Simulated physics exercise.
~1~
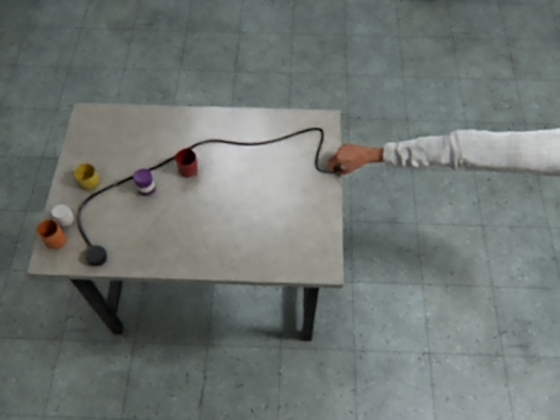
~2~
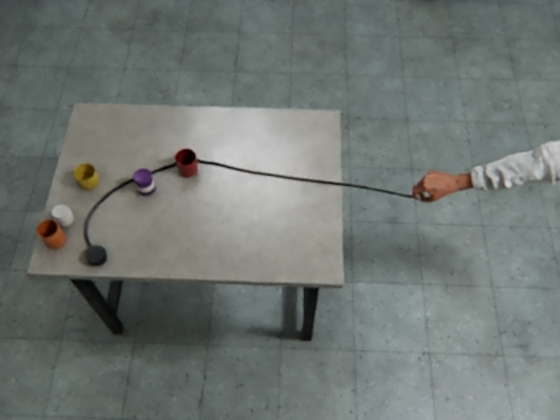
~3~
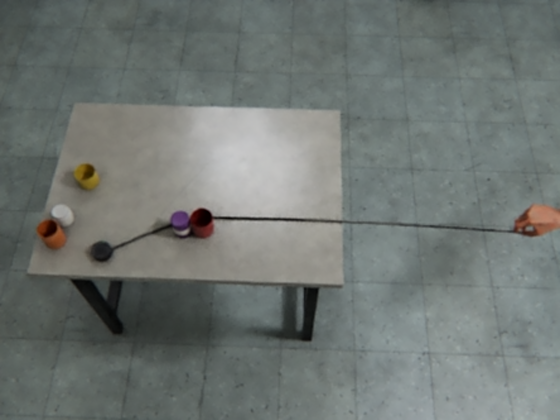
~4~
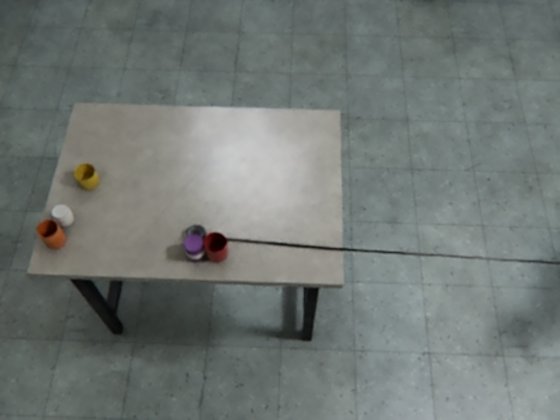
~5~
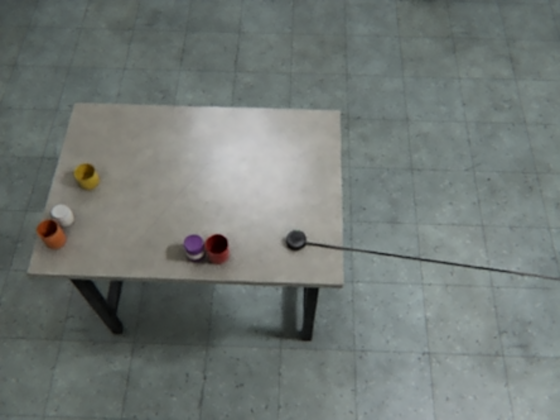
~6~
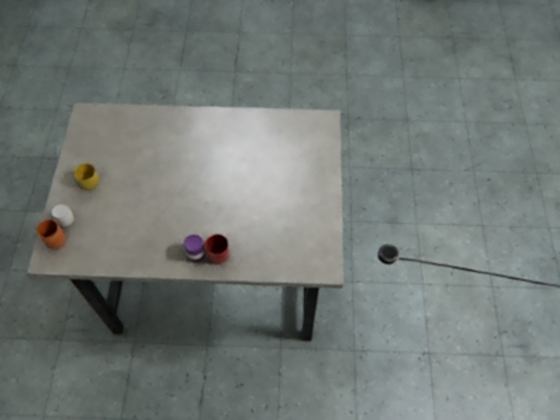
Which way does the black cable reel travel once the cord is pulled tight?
The black cable reel travels to the right, crossing the table and leaving it past the right edge.
